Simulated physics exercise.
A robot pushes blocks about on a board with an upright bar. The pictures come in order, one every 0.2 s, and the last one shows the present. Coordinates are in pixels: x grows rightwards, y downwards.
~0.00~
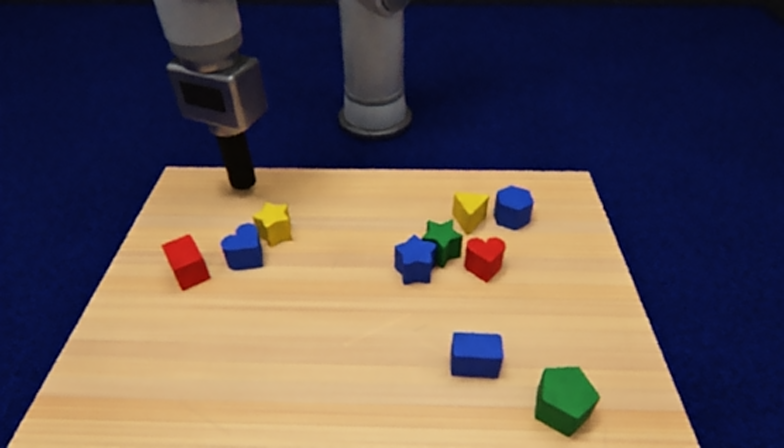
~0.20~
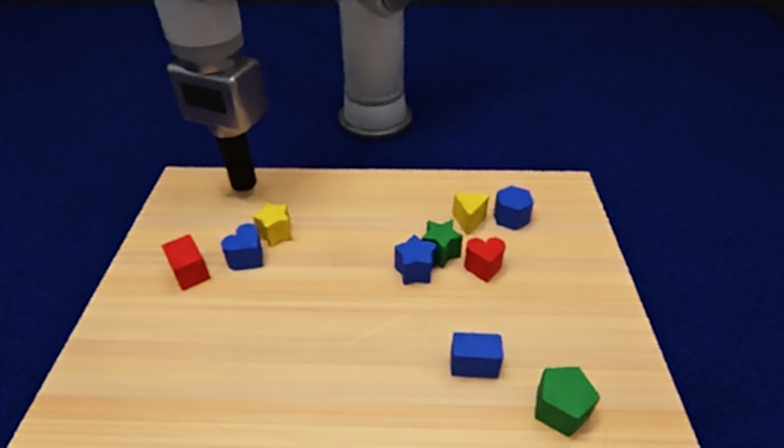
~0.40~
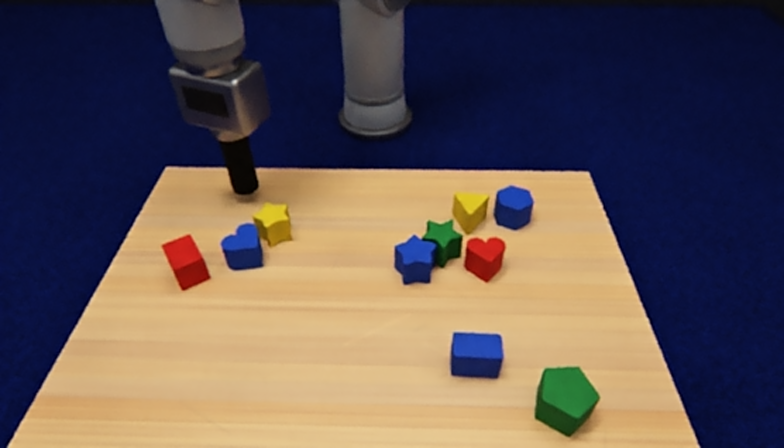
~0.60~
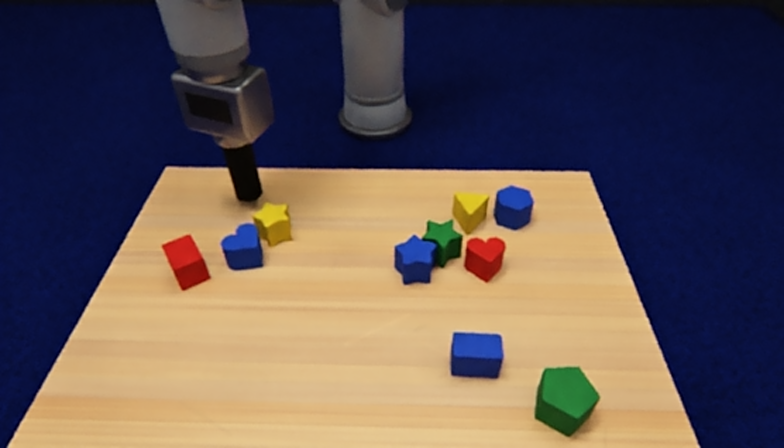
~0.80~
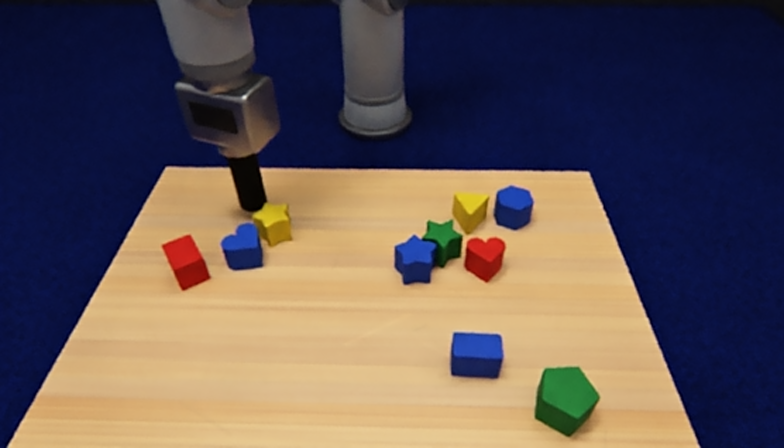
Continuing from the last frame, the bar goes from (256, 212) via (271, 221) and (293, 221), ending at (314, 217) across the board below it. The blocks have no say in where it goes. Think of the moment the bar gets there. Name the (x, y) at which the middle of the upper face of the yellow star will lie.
The yellow star ends near (283, 222).
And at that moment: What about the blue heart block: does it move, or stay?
Answer: Unmoved.
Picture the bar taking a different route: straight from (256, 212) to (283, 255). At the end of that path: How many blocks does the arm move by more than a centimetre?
I'd say one block gets moved.
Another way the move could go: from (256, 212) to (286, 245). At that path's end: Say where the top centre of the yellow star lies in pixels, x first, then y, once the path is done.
I expect it at (296, 240).
On the path given first. Halfway along, bar at (280, 213); yellow star at (281, 222), turned 35° clockwise.
At the end, bar at (313, 208); blue heart block unmoved; yellow star at (283, 222), turned 45° clockwise.
